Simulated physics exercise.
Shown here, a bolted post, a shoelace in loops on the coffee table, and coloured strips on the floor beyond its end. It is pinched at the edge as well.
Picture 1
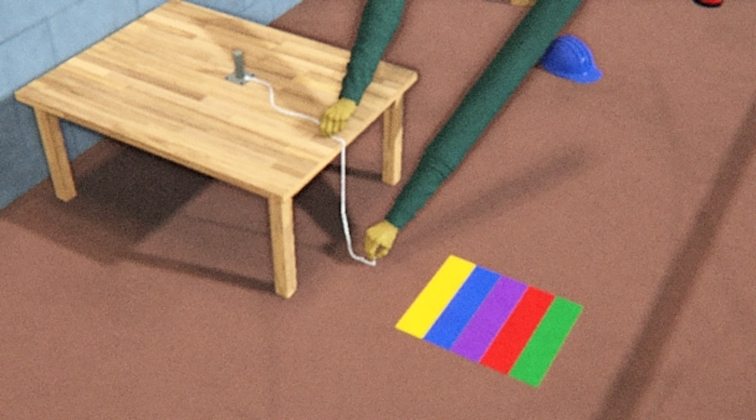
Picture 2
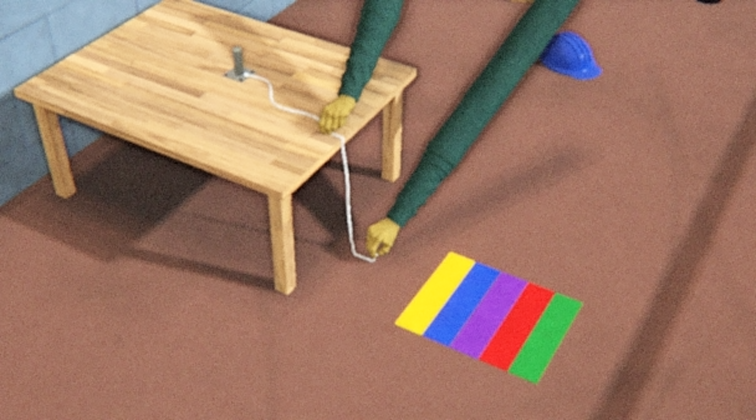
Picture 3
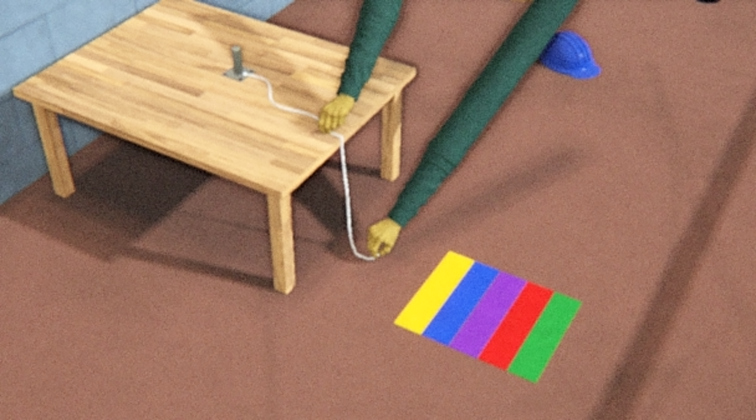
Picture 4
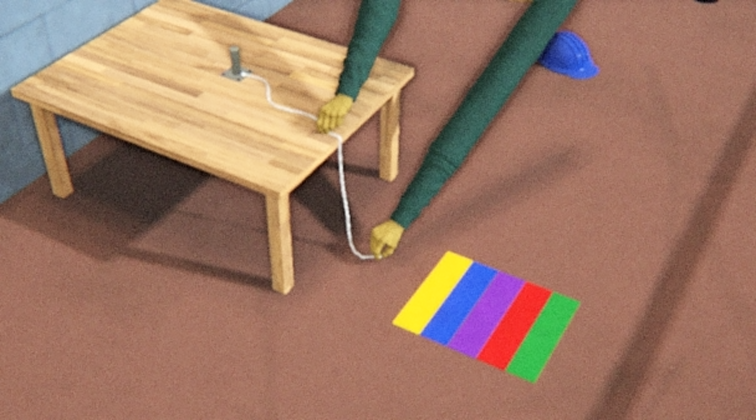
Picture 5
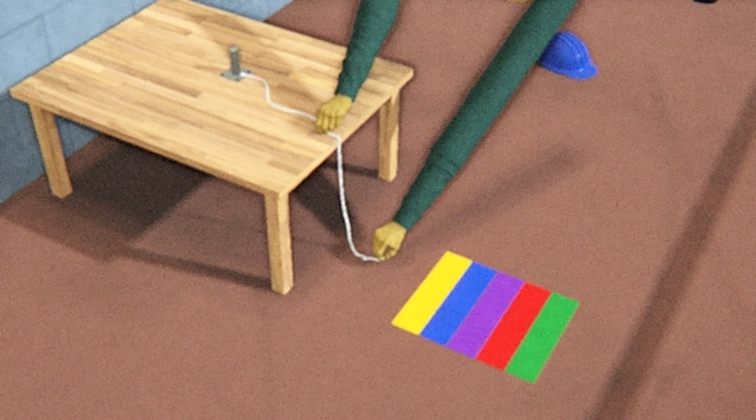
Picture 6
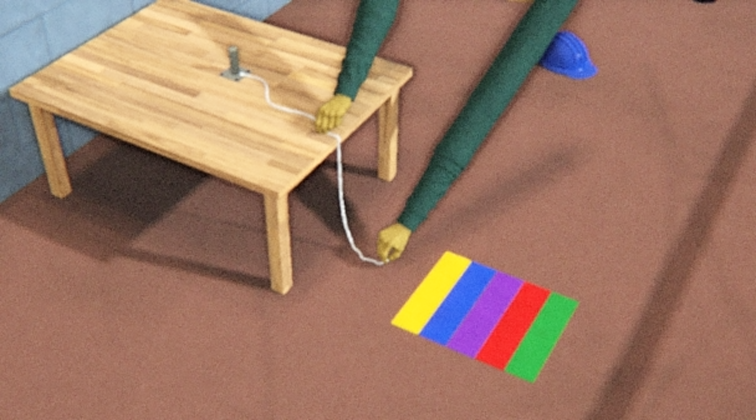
To begin with, two gloved hands in green sleeves hold a white cord, one at the wooden table's edge and the other near the floor, left of five coloured strips. The lower hand then moves the cord's end slightly right, toward the yellow strip, while the upper hand stays almost still.
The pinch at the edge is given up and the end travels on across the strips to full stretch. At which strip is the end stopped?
It halts on the blue strip.
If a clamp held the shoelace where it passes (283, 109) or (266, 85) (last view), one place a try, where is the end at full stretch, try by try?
Near (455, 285) and (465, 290).
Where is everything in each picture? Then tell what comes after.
In the first picture, end (375, 257); yellow (419, 319); blue (446, 330); purple (474, 342); red (503, 354); green (532, 366).
In the second picture, end (377, 255); shoelace through (266, 81) (280, 107) (322, 123) (344, 159) (348, 205) (353, 244).
In the third picture, end (378, 255).
In the fourth picture, end (381, 257); shoelace through (263, 80) (277, 107) (319, 122) (340, 158) (345, 204) (351, 244).
In the fifth picture, end (383, 258).
In the sixth picture, end (388, 260); shoelace through (261, 80) (276, 107) (318, 122) (339, 158) (342, 203) (353, 245).
Soon after, end near (419, 272); short of the strips.
After that, end near (450, 285); over blue.
At the stop, end near (468, 292); over blue. Over blue.
